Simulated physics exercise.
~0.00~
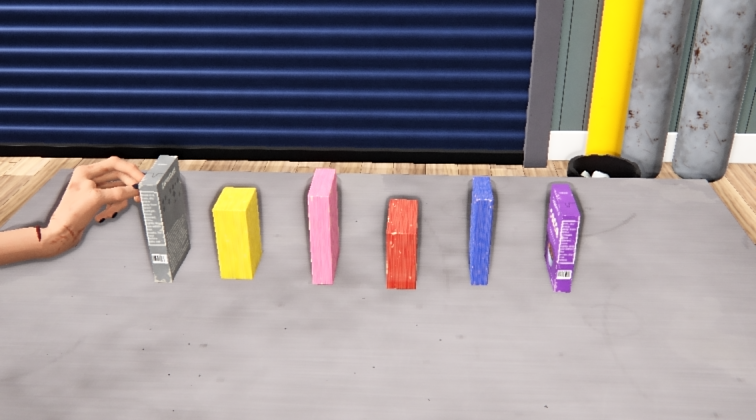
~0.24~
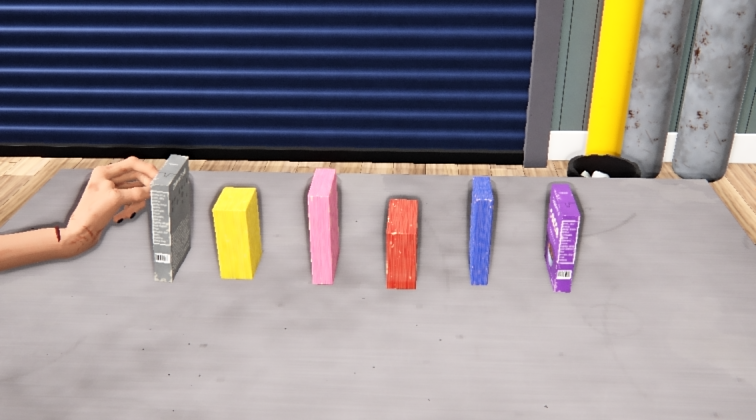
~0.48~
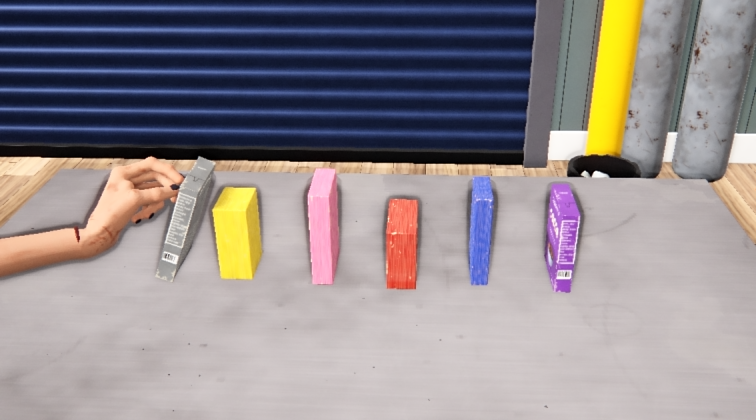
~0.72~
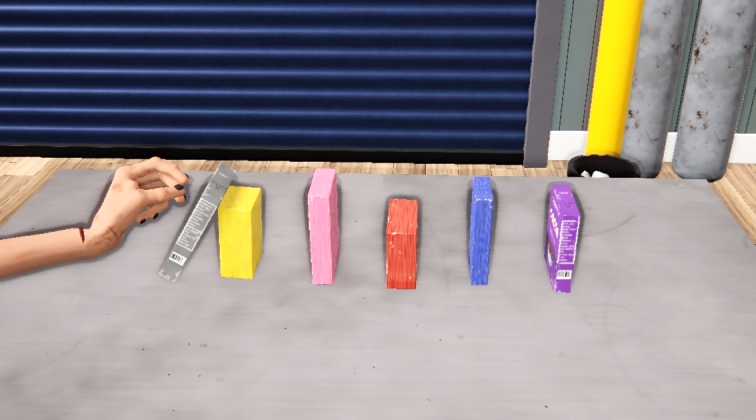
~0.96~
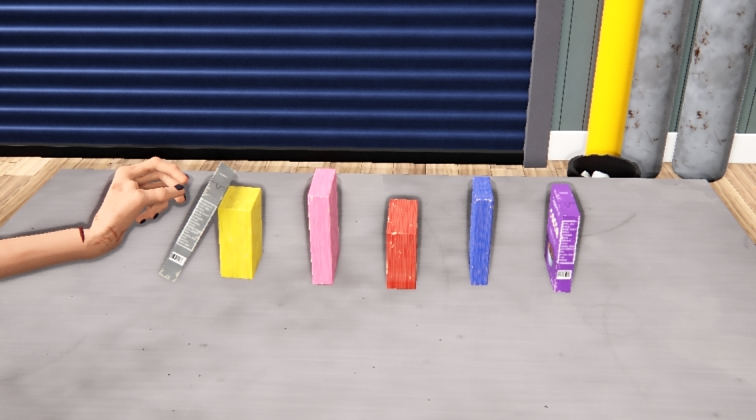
Hand tipping a grey packet rightward until it leans against a yellow block, the rest of the colourful row staying upright.
